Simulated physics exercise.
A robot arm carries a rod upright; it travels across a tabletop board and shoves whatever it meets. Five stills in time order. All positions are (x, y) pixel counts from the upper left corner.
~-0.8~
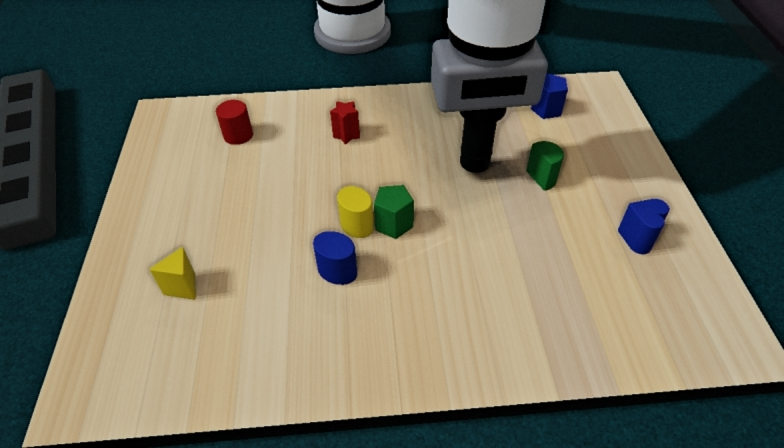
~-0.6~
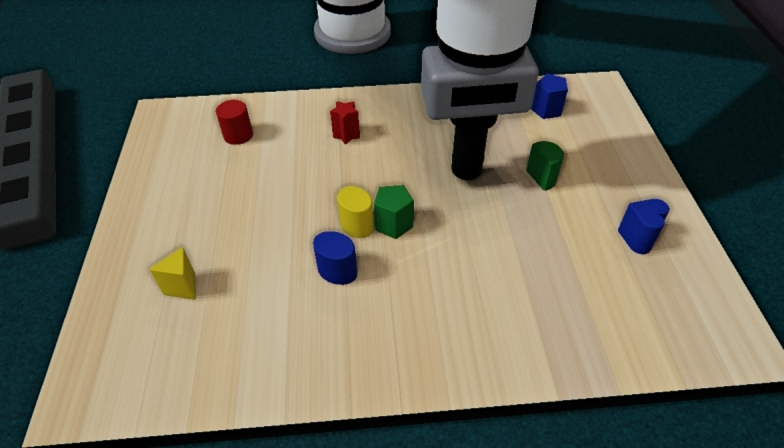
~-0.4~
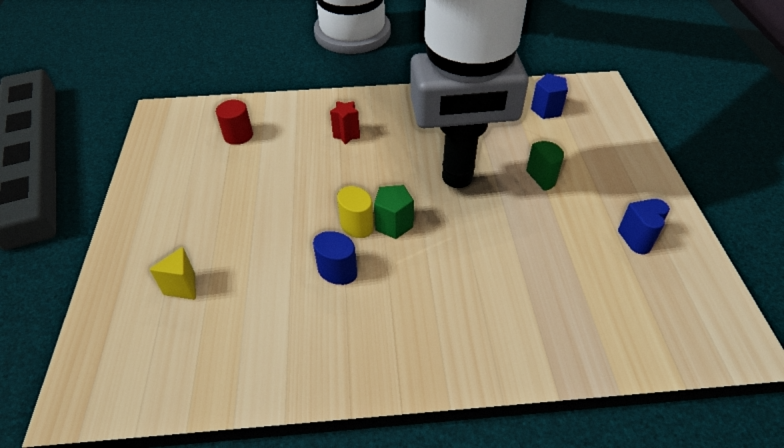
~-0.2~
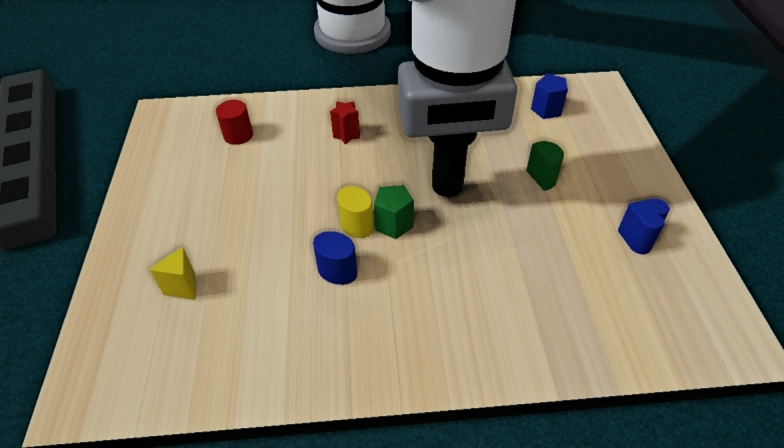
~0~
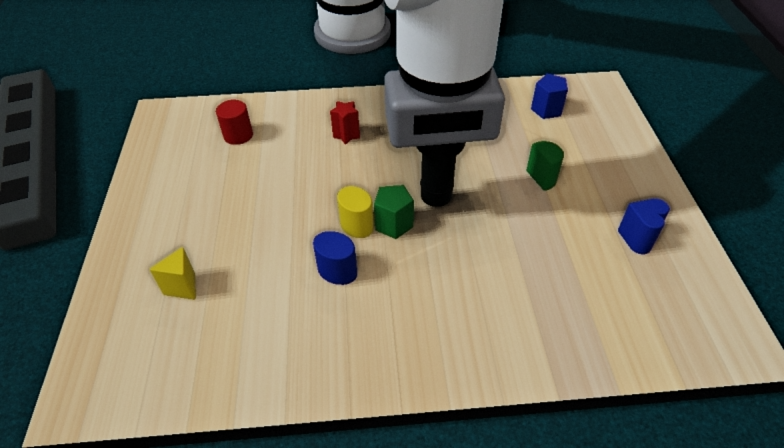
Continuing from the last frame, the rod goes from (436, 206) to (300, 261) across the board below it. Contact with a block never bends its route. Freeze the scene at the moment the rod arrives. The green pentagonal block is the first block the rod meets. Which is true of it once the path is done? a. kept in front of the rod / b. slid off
My answer is option a.
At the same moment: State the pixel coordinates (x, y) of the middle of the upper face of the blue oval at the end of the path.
It comes to (304, 281).
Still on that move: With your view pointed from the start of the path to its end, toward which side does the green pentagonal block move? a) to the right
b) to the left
b
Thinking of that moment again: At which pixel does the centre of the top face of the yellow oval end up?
It will end up at (306, 203).
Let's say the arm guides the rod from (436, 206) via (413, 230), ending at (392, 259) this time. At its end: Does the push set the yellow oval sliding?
Final answer: Yes.
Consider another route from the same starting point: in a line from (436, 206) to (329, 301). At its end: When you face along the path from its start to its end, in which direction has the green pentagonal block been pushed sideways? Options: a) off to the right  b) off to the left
(a)
On the path given first. One third of the way, rod (393, 215); yellow oval (331, 202), turned 60° clockwise; green pentagonal block (365, 213), turned 15° anticlockwise.
Two thirds of the way, rod (346, 234); blue oval (316, 264), turned 50° anticlockwise; yellow oval (315, 203), turned 105° clockwise; green pentagonal block (316, 235), turned 25° anticlockwise.
At the end, rod (298, 252); blue oval (304, 281), turned 90° anticlockwise; yellow oval (306, 203), turned 125° clockwise; green pentagonal block (273, 263), turned 65° anticlockwise.
